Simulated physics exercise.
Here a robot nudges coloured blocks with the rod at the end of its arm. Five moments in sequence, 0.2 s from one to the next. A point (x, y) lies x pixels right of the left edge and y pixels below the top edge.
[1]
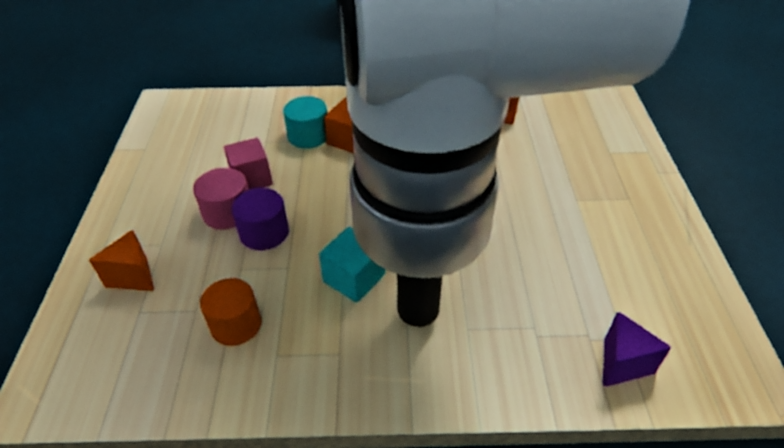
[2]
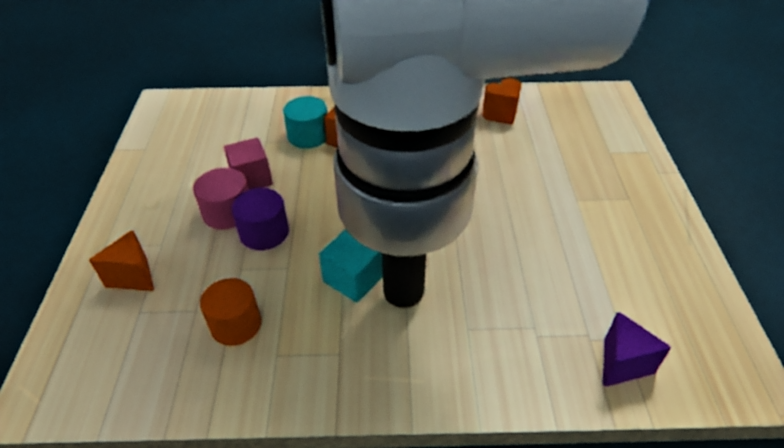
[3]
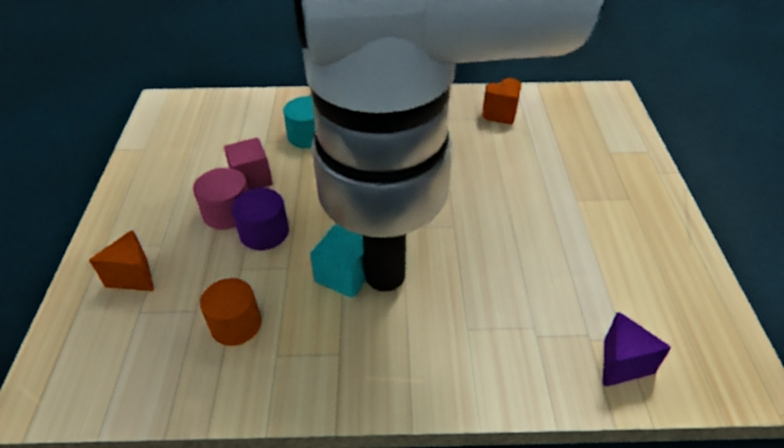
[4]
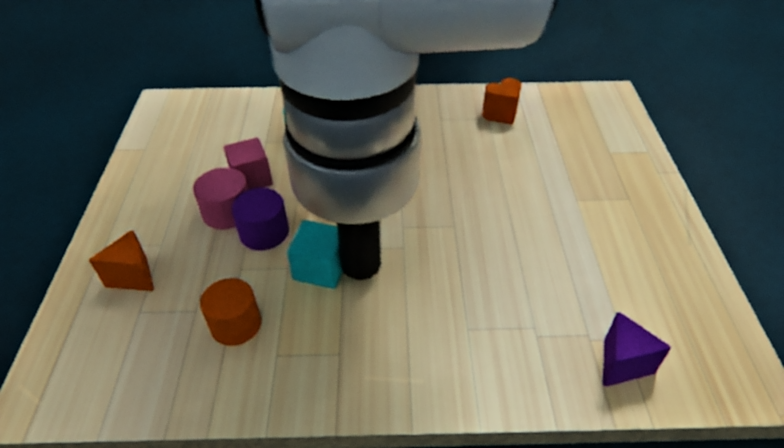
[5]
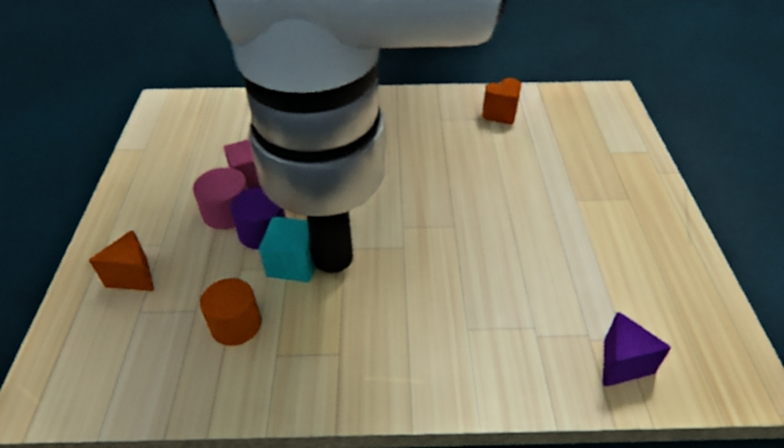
A robot arm's black rod moves left and pushes the turquoise block toward the purple cylinder.
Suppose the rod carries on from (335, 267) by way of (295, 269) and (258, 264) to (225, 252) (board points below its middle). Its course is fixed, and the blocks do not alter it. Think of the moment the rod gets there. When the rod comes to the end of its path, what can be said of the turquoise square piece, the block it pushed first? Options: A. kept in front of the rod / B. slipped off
That would be A.
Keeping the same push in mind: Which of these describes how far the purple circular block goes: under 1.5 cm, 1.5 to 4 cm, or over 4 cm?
The 1.5 to 4 cm band.
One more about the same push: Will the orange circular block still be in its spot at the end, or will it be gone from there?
At the end of the path, the orange circular block remains in its old spot.
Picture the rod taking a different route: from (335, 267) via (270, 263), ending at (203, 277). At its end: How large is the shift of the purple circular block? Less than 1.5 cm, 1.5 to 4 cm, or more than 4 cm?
That block covers between 1.5 and 4 cm.
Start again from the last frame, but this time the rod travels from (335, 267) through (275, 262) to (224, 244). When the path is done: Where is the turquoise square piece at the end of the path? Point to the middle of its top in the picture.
Expect it around (175, 236).
The first path, step by step. One third of the way, rod (292, 260); pink circular block (205, 174); purple circular block (232, 200); turquoise square piece (246, 237).
Two thirds of the way, rod (254, 255); pink circular block (204, 173); purple circular block (230, 200); turquoise square piece (205, 235).
At the end, rod (222, 243); pink circular block (202, 165); orange circular block unmoved; purple circular block (225, 192); turquoise square piece (171, 232), turned 25° anticlockwise.
